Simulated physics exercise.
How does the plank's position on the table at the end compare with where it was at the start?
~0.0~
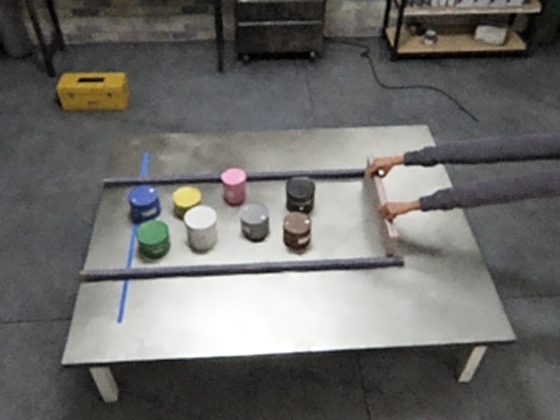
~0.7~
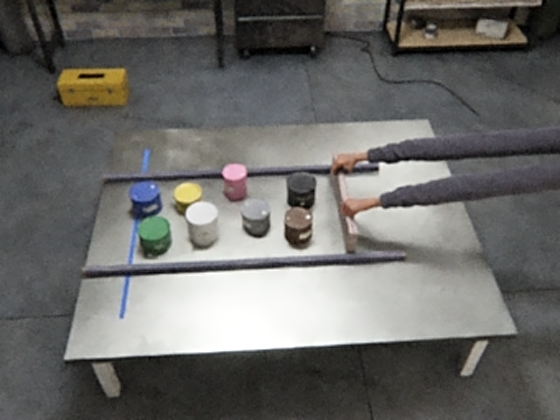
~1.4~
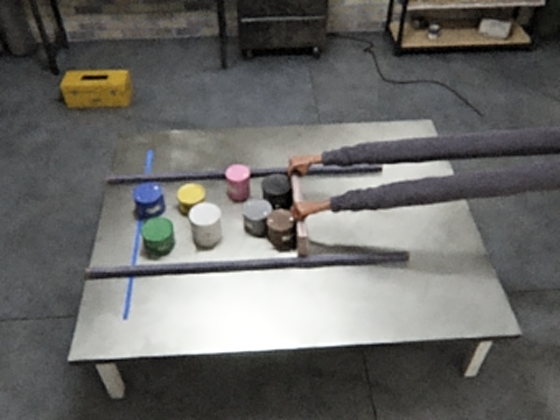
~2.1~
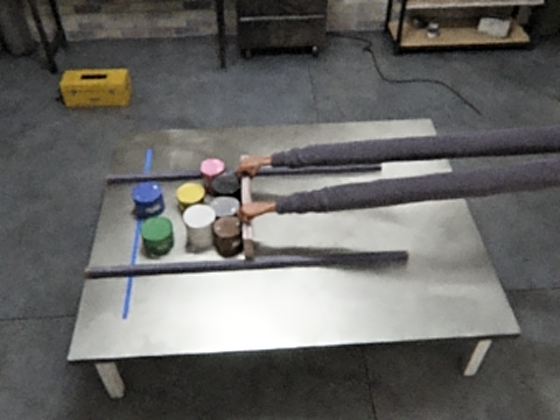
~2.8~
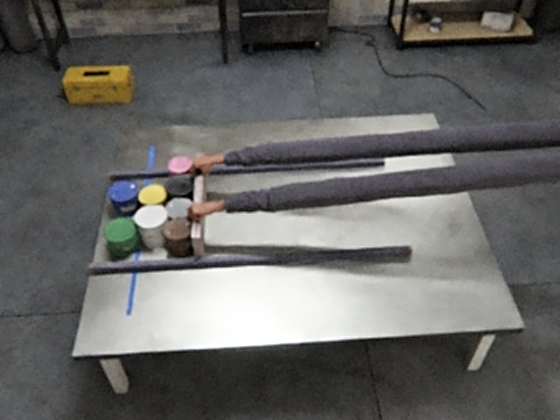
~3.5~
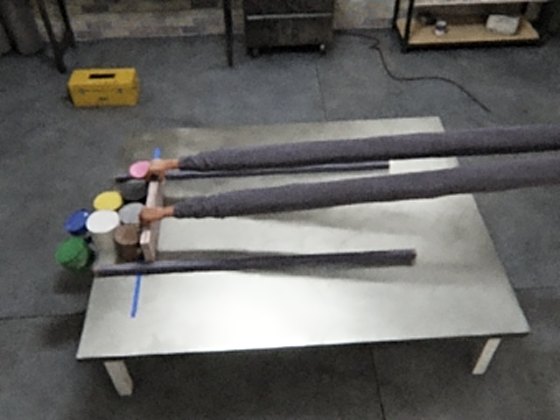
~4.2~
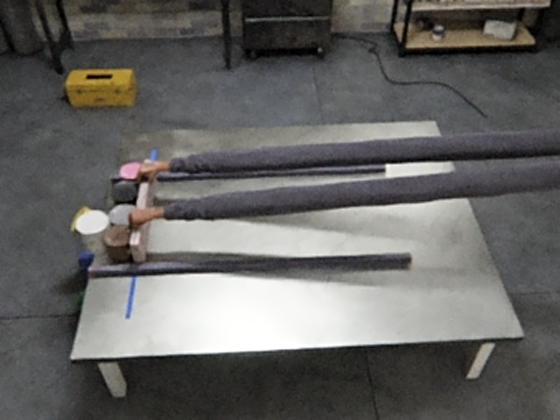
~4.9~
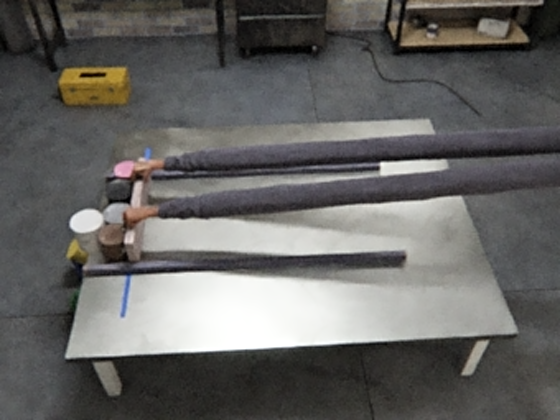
At the start the plank stands toward the right side of the table, near the right ends of the two dark rails. By the end it has been pushed far to the left and stands beside the blue tape line, close to the left edge.
